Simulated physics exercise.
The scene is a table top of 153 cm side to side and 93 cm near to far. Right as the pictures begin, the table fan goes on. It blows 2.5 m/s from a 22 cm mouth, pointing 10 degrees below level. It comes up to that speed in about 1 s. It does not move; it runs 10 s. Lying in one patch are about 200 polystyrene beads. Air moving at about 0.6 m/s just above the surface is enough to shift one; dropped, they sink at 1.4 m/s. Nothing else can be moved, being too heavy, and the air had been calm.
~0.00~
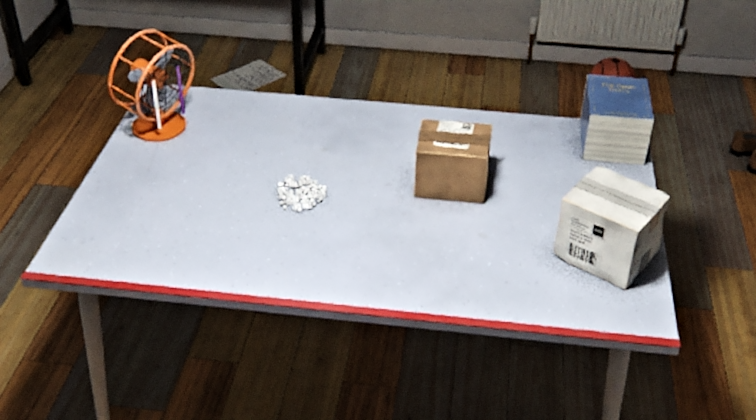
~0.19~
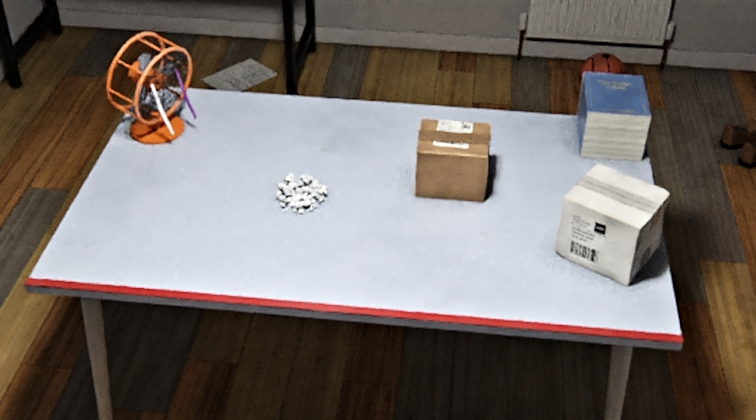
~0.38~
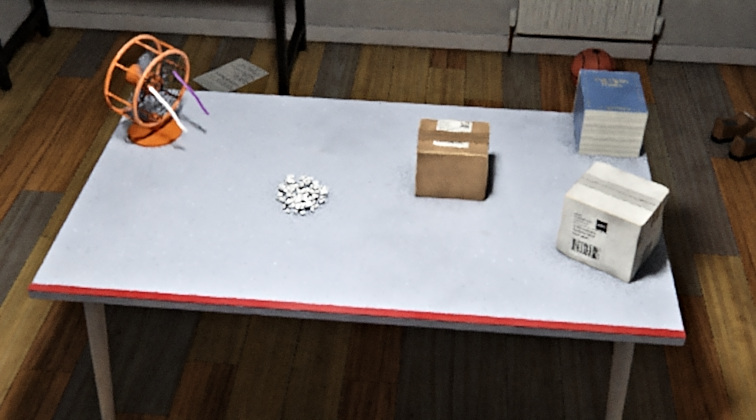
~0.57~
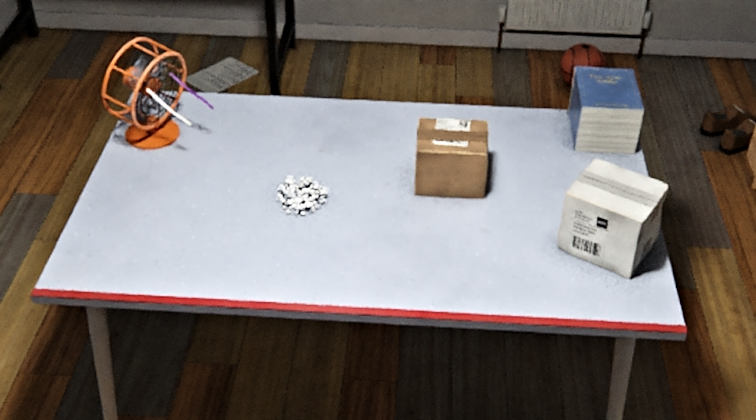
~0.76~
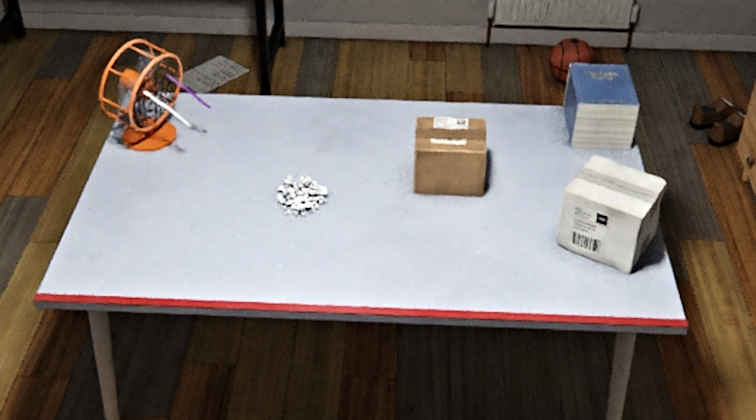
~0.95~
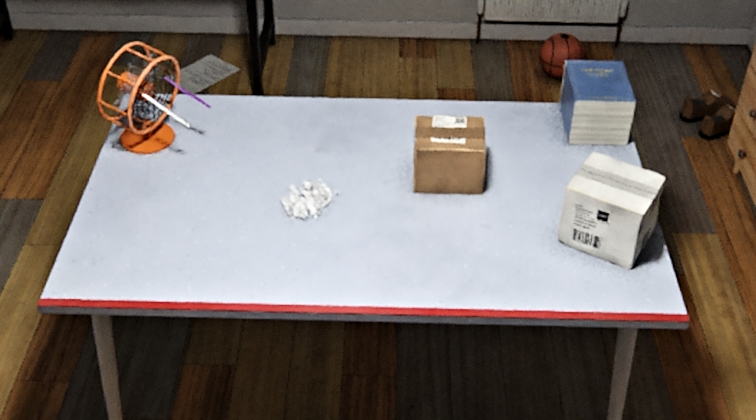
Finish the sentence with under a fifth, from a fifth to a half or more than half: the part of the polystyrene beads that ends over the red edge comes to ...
It comes to more than half.
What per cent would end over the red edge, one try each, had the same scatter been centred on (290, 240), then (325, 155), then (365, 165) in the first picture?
Taking the three spots in order, you'd get around 100 percent, 0 percent and 2 percent.
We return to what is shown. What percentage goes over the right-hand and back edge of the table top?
Estimate: Right-hand ~ 10 %; back ~ 0 %.
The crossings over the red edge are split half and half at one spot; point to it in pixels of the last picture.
I'd point to somewhere near (430, 316).
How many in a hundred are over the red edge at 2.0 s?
Roughly 90 per cent.
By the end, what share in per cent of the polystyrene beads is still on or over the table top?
It comes to about 4 % at the end.
After 2.0 s, 16 % are on the move or not yet settled, 90 % are over the red edge.
After 3.2 s, 2 % are on the move or not yet settled, 90 % are over the red edge.
After 5.5 s, 2 % are on the move or not yet settled, 90 % are over the red edge.
After 10.0 s, at the end, 90 % are over the red edge.
